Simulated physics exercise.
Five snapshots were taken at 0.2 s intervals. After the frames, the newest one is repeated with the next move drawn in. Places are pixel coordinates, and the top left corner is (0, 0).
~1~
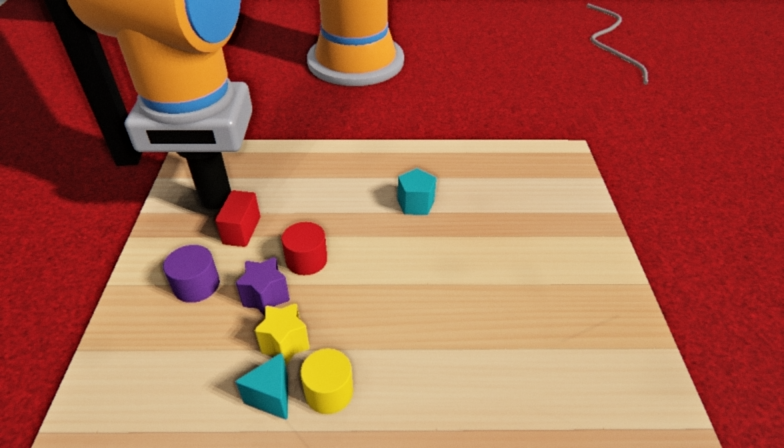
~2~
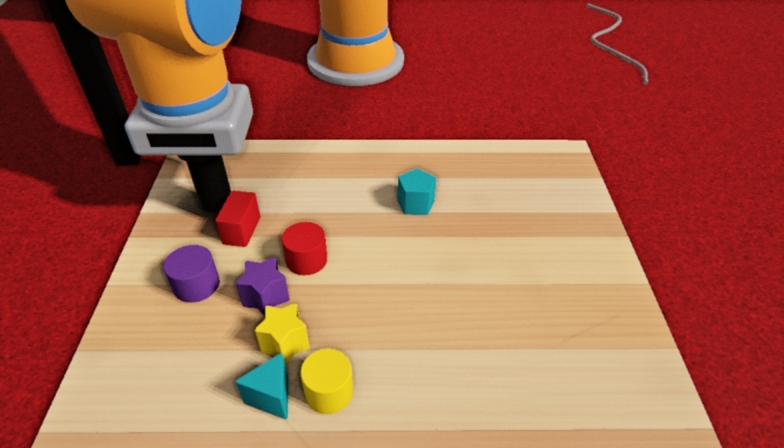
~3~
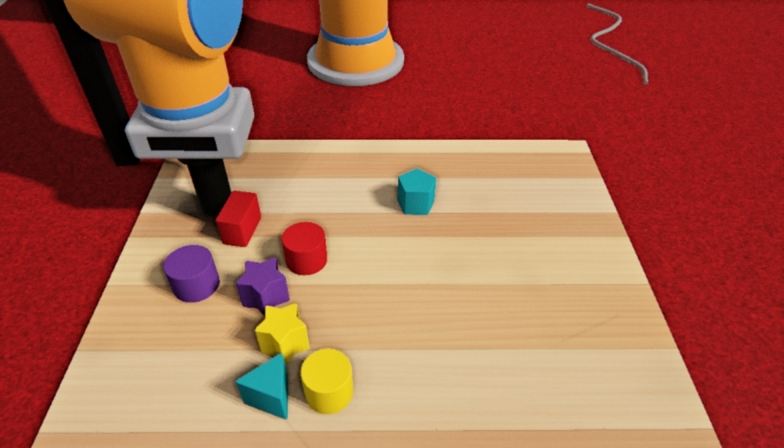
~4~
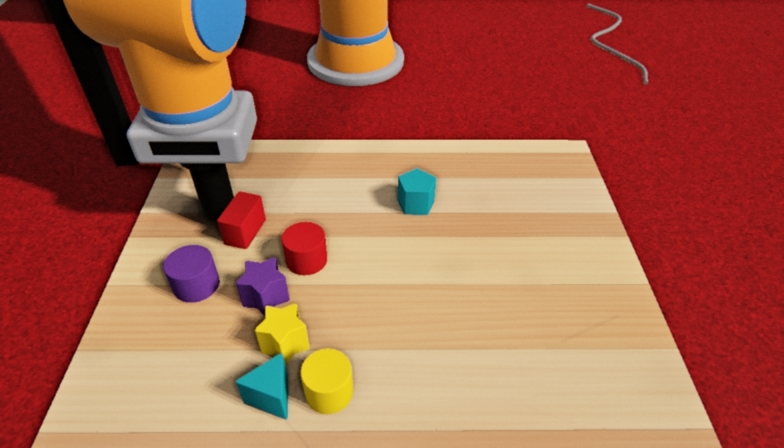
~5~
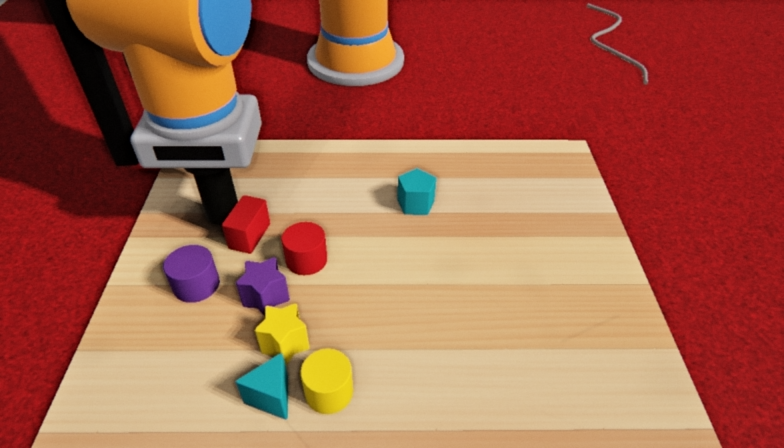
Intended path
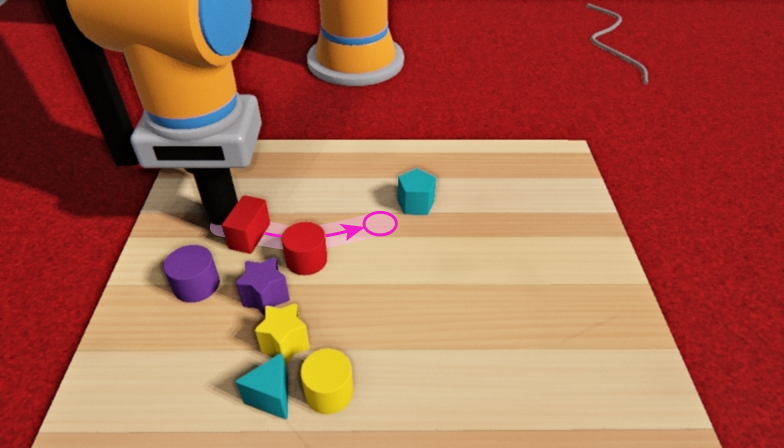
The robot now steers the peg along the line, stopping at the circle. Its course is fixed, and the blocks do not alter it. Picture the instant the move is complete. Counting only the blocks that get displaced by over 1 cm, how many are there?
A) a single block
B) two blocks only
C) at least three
B
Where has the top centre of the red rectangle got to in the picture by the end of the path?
Top centre: (333, 233).
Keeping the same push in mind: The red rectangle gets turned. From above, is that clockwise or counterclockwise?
Answer: With the clock.
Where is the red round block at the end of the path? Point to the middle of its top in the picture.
It ends at (342, 258).
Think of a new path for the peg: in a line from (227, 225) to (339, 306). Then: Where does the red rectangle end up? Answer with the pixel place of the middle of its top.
The centre of its top will be at (376, 289).
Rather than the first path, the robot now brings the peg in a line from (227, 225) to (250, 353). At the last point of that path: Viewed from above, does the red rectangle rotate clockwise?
No - that is not the case.
Path on the board, from (227, 225) through (276, 235) and (329, 235) to (380, 223).
What follows on the original path. One third of the way, peg (274, 225); red rectangle (290, 227), turned 25° clockwise; red round block (318, 242).
Two thirds of the way, peg (328, 225); red rectangle (333, 233), turned 60° clockwise; red round block (342, 258).
At the end, peg (380, 213); red rectangle (333, 233), turned 60° clockwise; red round block (342, 258); turquoise five-sided block in place.
